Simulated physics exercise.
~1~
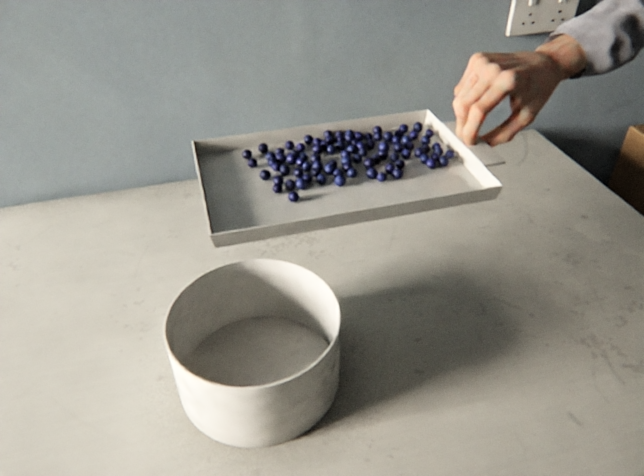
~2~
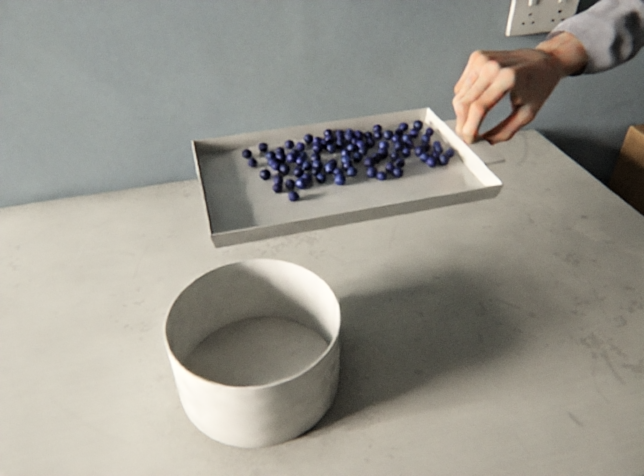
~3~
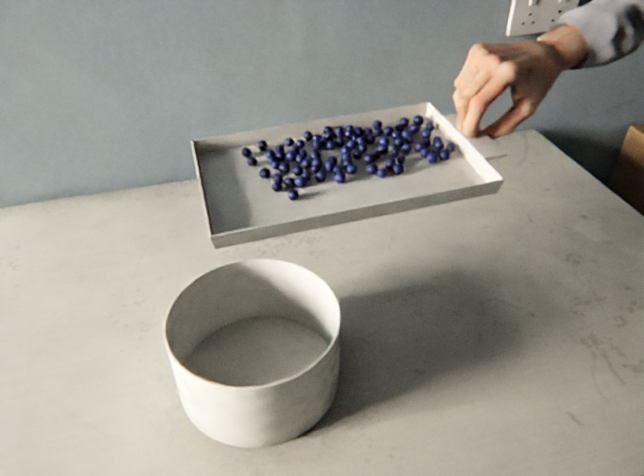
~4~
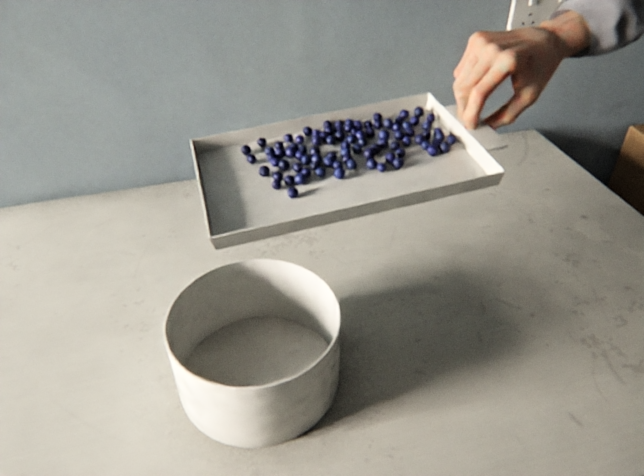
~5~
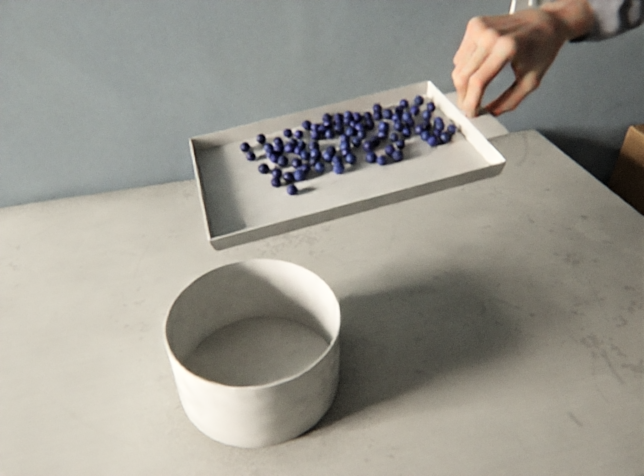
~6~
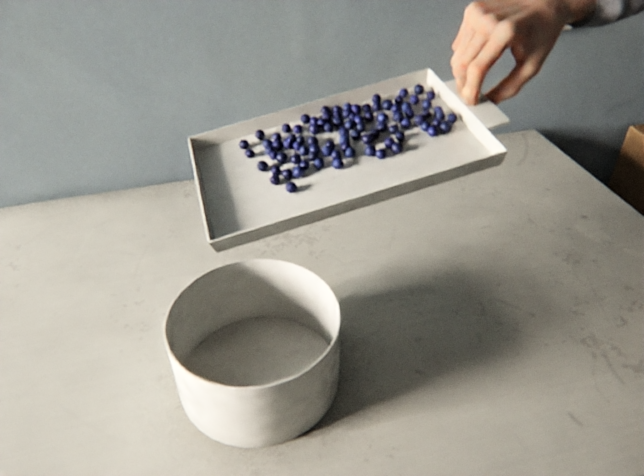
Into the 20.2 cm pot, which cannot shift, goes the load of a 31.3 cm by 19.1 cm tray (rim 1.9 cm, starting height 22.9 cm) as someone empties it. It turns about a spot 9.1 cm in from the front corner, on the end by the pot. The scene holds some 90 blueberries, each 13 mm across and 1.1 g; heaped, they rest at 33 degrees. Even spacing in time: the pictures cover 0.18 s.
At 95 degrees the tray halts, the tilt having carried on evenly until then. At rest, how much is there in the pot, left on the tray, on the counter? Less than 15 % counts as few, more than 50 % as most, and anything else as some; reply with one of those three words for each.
Here it is: Pot: Most, left on the tray: Few, counter: Some.
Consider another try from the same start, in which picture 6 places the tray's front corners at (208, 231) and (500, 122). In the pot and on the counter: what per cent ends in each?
You'd end with pot at 5 and counter at 95.
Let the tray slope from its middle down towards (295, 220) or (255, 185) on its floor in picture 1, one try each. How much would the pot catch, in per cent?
I'd put it at roughly 100 per cent for the first tilt and roughly 10 per cent for the second.
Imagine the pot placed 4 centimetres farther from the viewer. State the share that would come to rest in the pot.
About 70 %.
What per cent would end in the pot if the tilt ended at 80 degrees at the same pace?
Roughly 25 %.
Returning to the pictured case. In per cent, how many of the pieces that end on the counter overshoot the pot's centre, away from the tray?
100 per cent.
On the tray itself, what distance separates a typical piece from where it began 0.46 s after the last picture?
Displacement on the tray: Roughly 15 cm.
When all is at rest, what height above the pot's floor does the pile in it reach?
About 2.0 centimetres.
Then, 0.46 s after the last picture, tilt 51 degrees; the tray holds 100 %, the pot 0 %.
Then, 0.77 s after the last picture, tilt 78 degrees; the tray holds 65 %, the pot 10 %.
Then, 1.18 s after the last picture, tilt 95 degrees; the tray holds 25 %, the pot 35 %.
In the end, pot 75 %, tray 0 %, counter 25 %.
